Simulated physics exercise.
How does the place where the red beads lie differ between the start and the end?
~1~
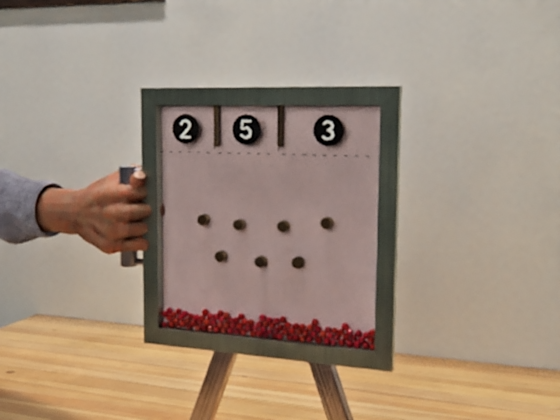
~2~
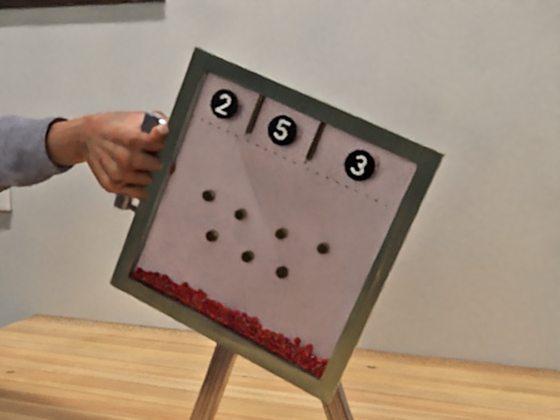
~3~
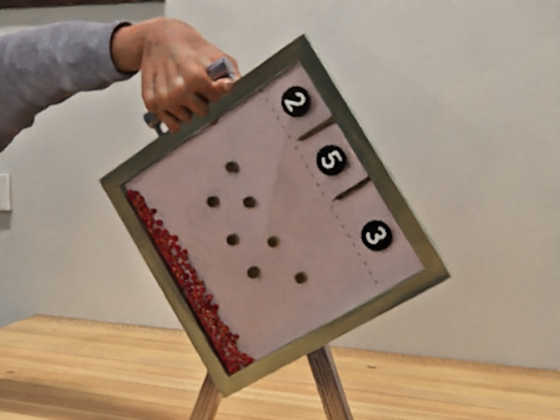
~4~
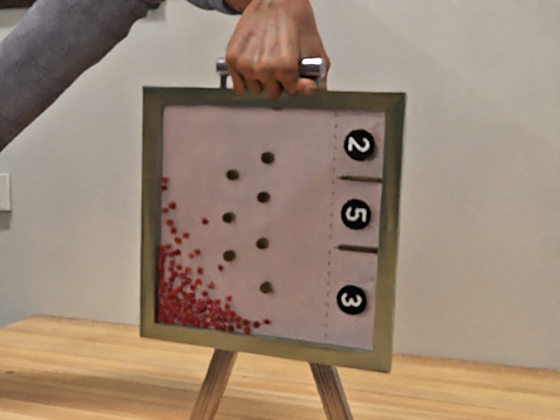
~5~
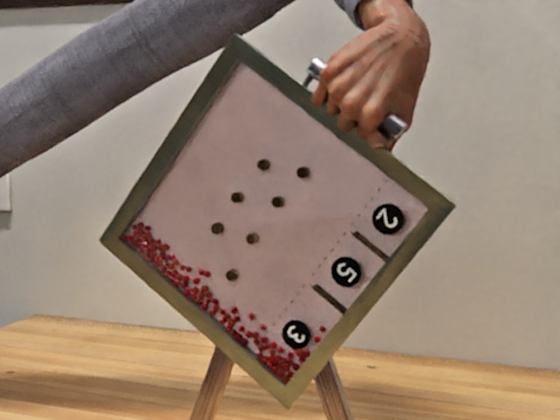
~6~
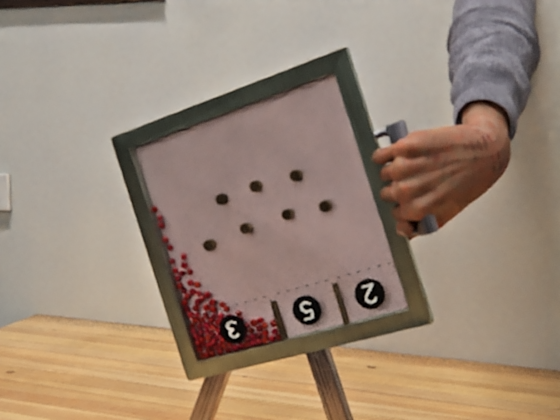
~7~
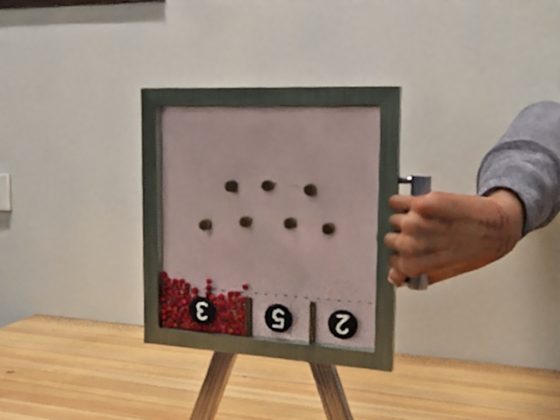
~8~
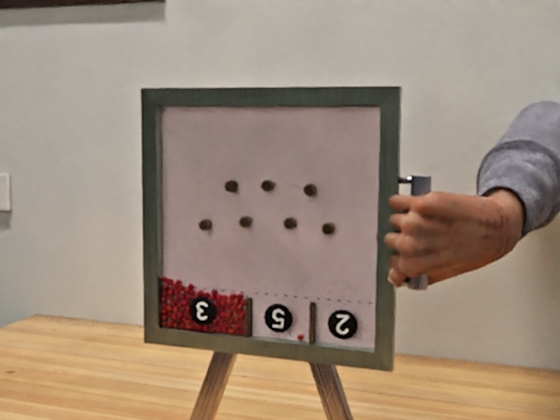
At the start the beads lie spread along the whole bottom of the box. At the end nearly all of them are piled at the lower left, in the pocket marked three.
